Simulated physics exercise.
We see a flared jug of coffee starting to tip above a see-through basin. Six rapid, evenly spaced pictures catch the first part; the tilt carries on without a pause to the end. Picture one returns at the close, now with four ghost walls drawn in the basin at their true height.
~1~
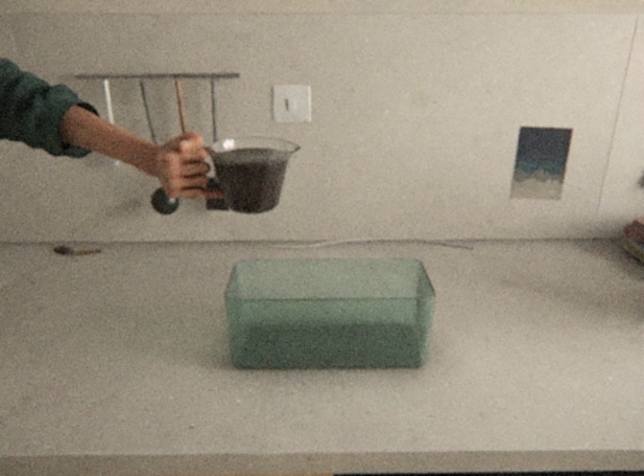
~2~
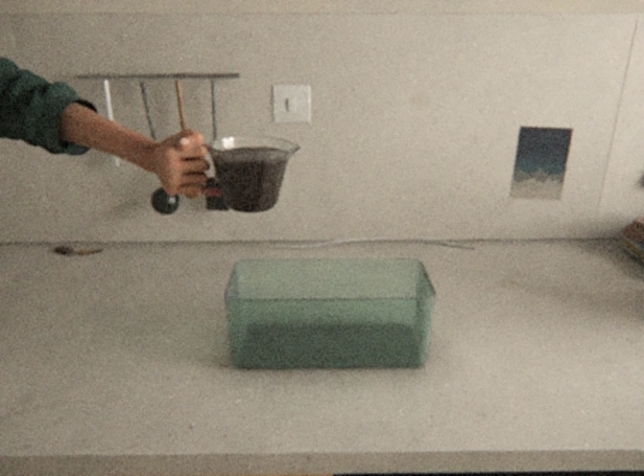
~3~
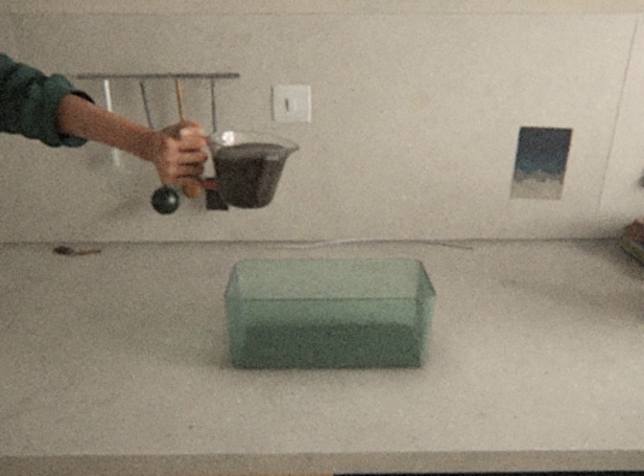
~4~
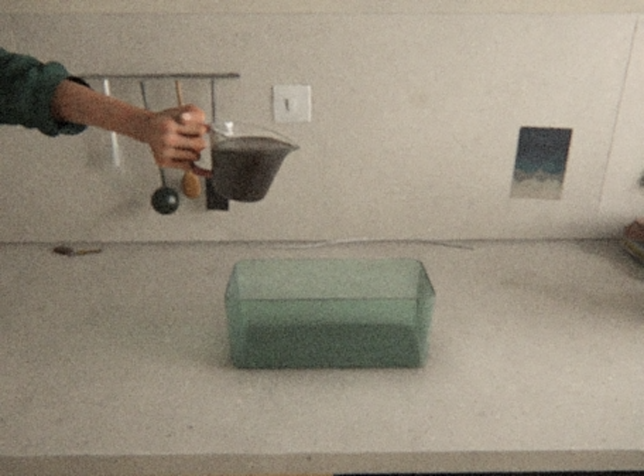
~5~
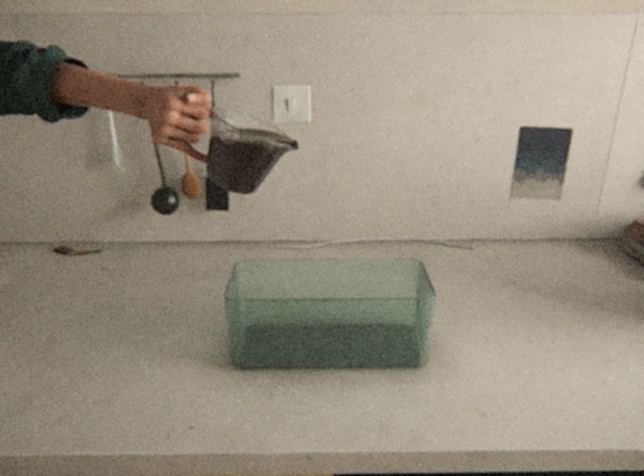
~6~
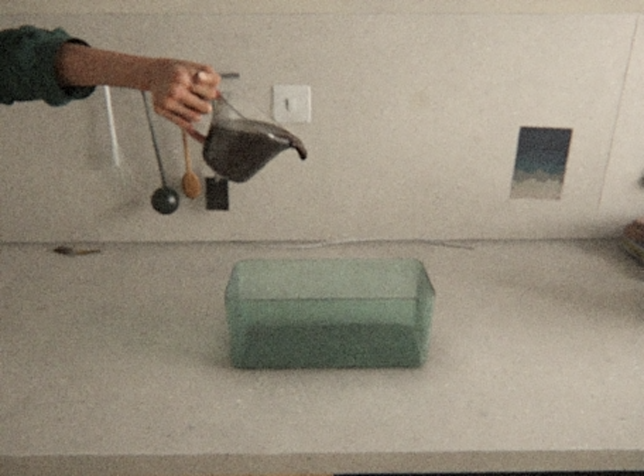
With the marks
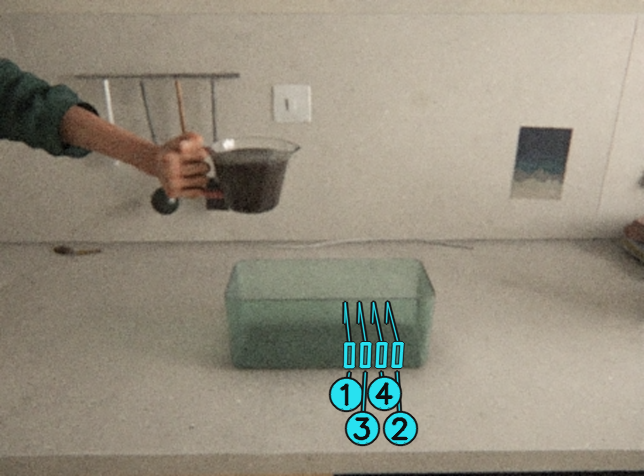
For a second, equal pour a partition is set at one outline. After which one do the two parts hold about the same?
4 is best.
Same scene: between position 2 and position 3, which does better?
The answer is 3.
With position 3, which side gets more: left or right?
More ends on the right.
On the marked copy, 1 at (349, 372); 2 at (397, 372); 3 at (365, 372); 4 at (381, 372).
With 1, about 20 % ends left of the wall and 74 % right of it; 6 % is lost outside.
With 2, about 77 % ends left of the wall and 21 % right of it; 3 % is lost outside.
With 3, about 29 % ends left of the wall and 65 % right of it; 6 % is lost outside.
With 4, about 47 % ends left of the wall and 42 % right of it; 11 % is lost outside.
